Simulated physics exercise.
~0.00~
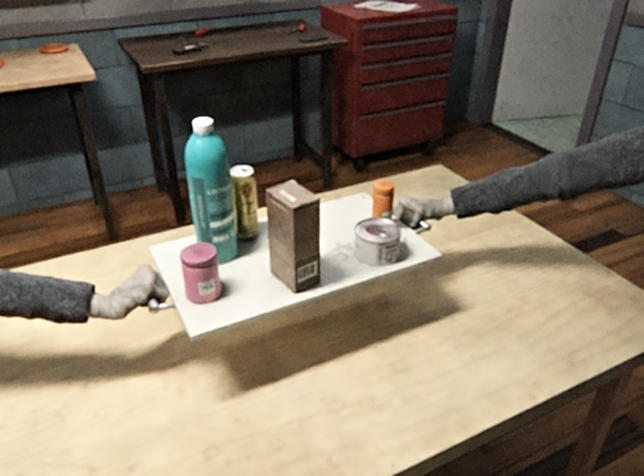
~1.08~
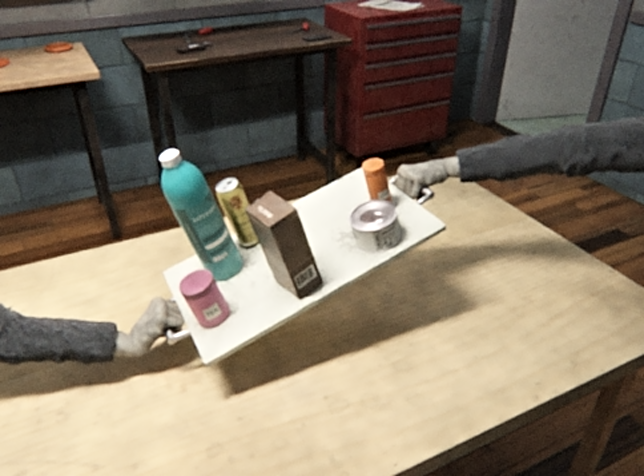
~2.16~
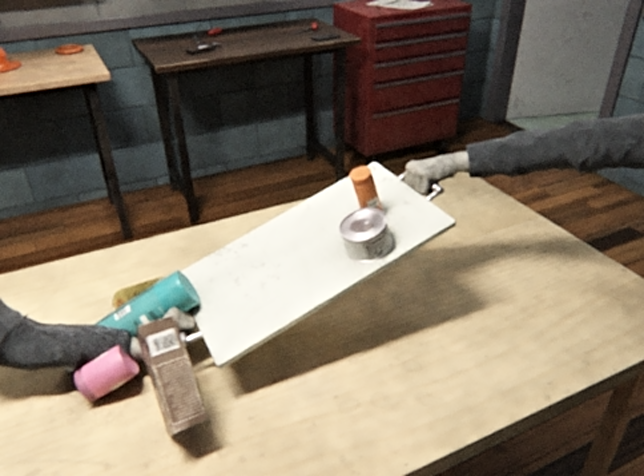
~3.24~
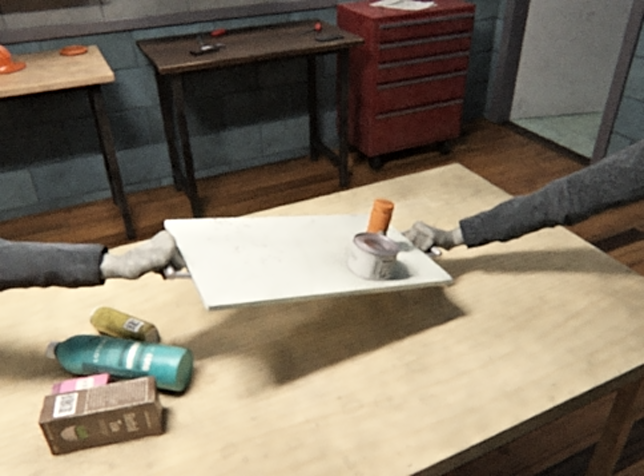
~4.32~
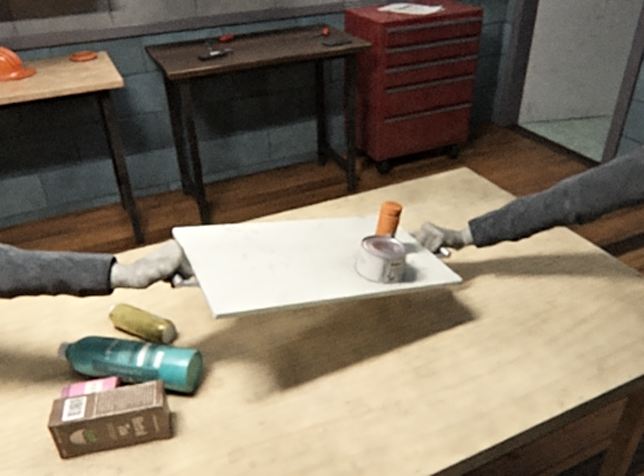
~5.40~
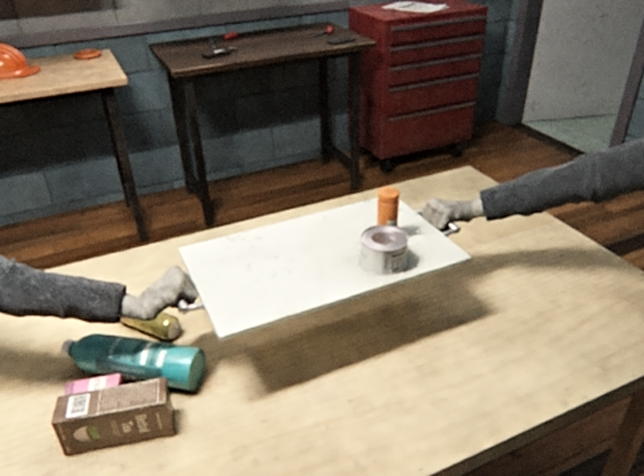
Over a wooden table in a workshop, two gloved hands held a white tray of six items and tipped it down to the left, spilling the turquoise bottle, yellow can, pink jar and brown carton, while the orange shaker and round tub stayed aboard.
